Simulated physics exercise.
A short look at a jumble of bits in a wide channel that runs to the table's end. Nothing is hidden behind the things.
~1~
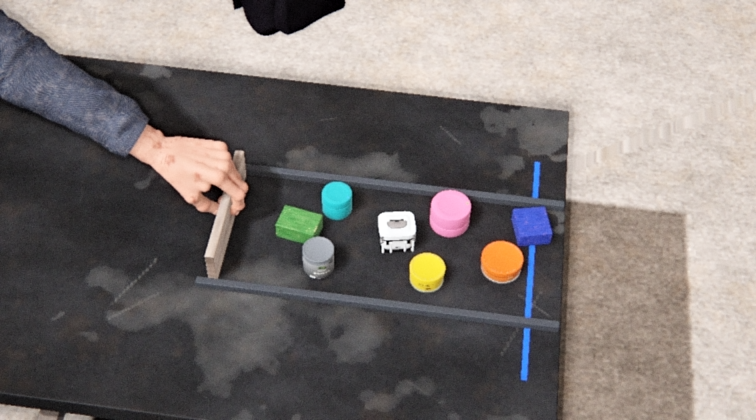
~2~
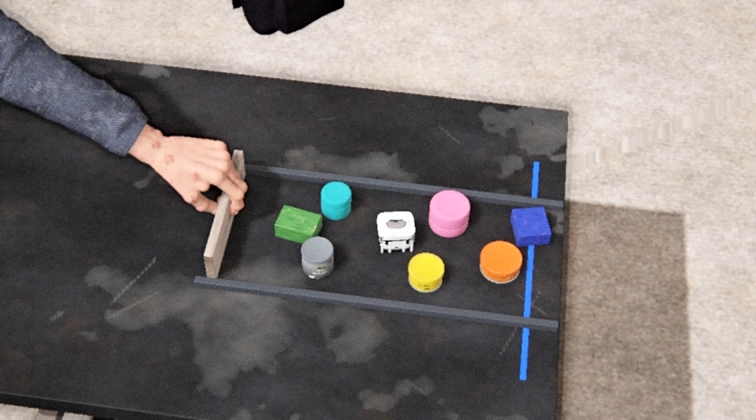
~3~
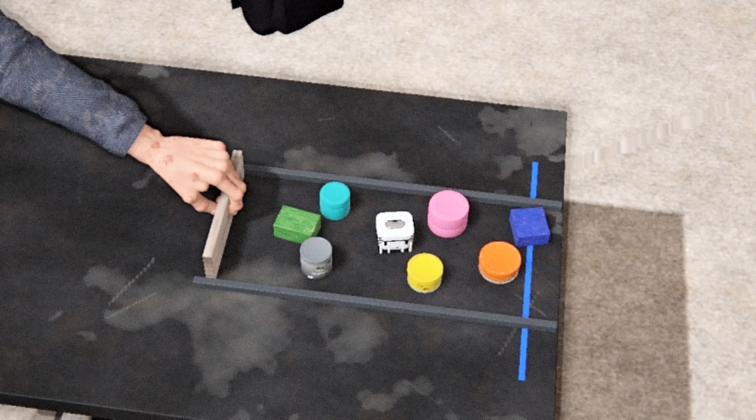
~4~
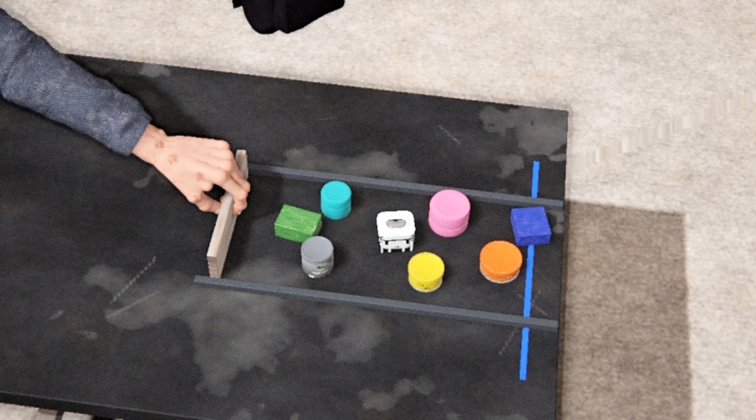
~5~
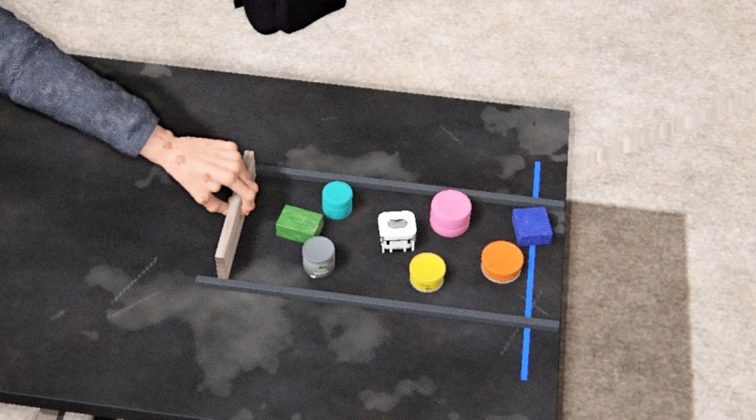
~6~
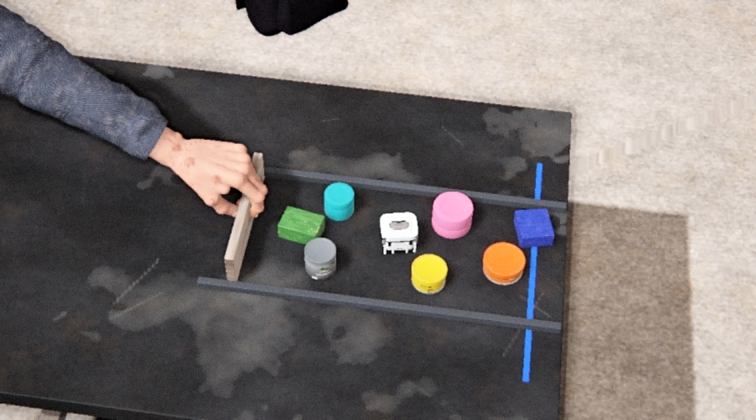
A hand held a wooden board still at the left end of a channel, then slid it slightly right toward the scattered pots and blocks, which stayed in place without being touched.
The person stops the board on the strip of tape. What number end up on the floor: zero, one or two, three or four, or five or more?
The number that fall off is five or more.
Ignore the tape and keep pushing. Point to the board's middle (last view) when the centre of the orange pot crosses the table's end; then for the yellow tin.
Its middle is around (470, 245) and around (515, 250).
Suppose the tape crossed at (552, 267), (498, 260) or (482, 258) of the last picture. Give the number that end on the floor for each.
It would be 8, 2 and 2.
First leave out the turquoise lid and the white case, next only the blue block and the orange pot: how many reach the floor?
The counts: 3 and 3.
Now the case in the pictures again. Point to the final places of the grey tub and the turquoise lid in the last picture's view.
Near (548, 287) and (551, 227).
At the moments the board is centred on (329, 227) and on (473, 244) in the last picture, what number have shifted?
By then 3, and 8.
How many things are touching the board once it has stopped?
It touches 3.
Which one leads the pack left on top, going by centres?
That is the green block.
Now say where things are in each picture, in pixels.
The first picture shows blue block (532, 226); orange pot (502, 263); pink lid (450, 214); board (227, 214); tape (531, 263).
The second picture shows orange pot (501, 263); yellow tin (426, 273).
The third picture shows pink lid (448, 214); grey tub (316, 258).
The fourth picture shows blue block (530, 226); white case (396, 231).
The fifth picture shows orange pot (502, 263); green block (300, 225).
The sixth picture shows blue block (534, 228); orange pot (504, 264); pink lid (452, 215); board (245, 216); tape (533, 264).
A little later, none off yet; blue block at rest near (534, 228); orange pot at rest near (504, 264); pink lid at rest near (452, 215).
Next, none off yet; blue block at rest near (535, 228); orange pot shifted about its own width near (540, 269); pink lid shifted about its own width near (499, 220).
When it is over, the number that fall off is five or more; down, white case, yellow tin, pink lid, orange pot and blue block.
